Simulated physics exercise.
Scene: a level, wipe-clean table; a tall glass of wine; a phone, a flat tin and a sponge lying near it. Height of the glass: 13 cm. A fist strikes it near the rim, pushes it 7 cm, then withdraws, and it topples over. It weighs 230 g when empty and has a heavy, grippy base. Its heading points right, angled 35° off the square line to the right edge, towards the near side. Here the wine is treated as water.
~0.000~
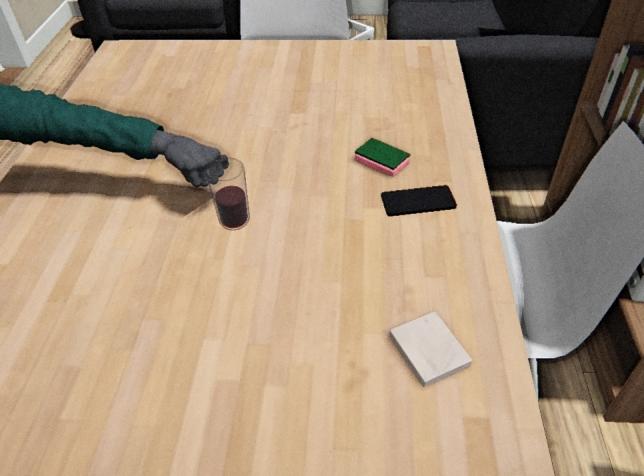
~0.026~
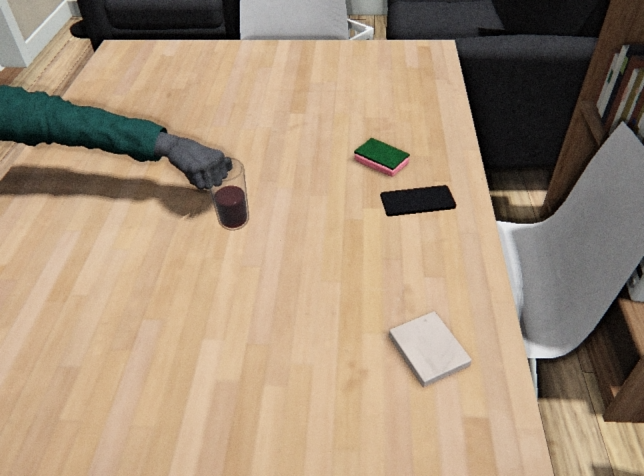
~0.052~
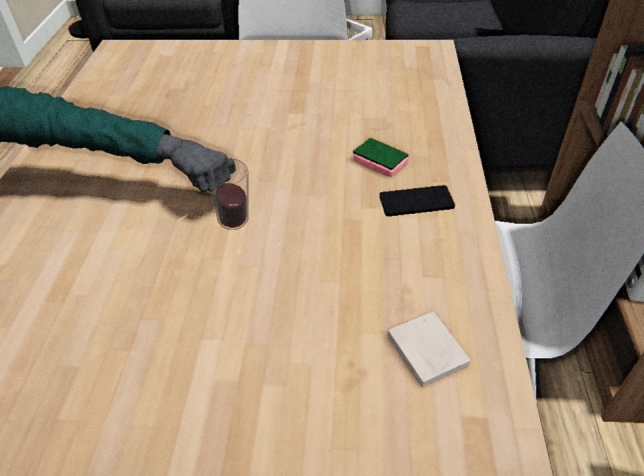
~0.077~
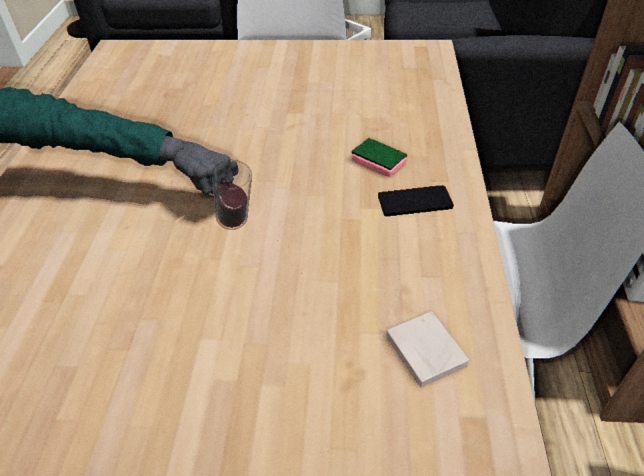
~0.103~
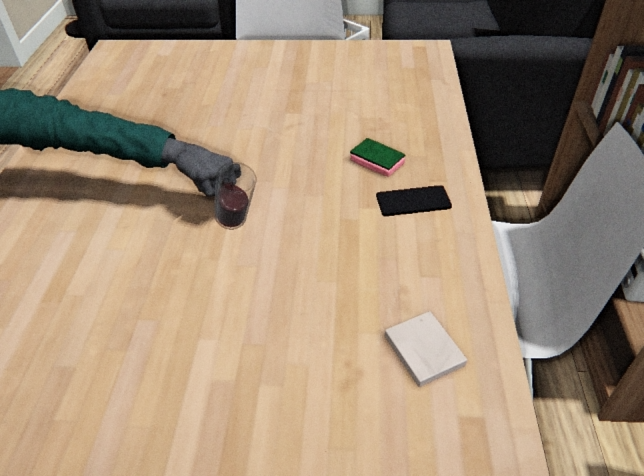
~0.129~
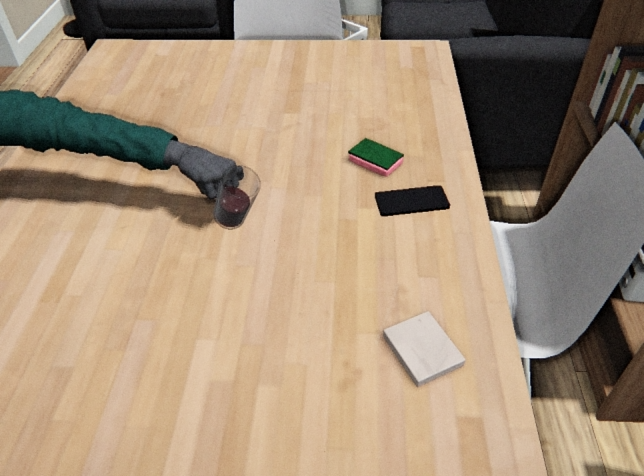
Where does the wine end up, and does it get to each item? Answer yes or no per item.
Phone: No, it stays dry. Flat tin: Yes, it gets wet. Sponge: No, it stays dry.
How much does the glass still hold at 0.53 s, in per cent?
42 percent, about.
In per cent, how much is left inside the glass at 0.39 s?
Around 80 %.
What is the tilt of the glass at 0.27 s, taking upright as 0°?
About 64°.
By 0.27 s the tilt is 65° and 100 per cent is in the glass, 0 has run off the table; wet so far, nothing.
By 0.39 s the tilt is 88° and 80 per cent is in the glass, 0 has run off the table; wet so far, nothing.
By 0.53 s the tilt is 88° and 43 per cent is in the glass, 0 has run off the table; wet so far, flat tin.
By 0.77 s the tilt is 88° and 23 per cent is in the glass, 1 has run off the table; wet so far, flat tin.
At rest 9 per cent is in the glass, 12 has run off the table; wet so far, flat tin.
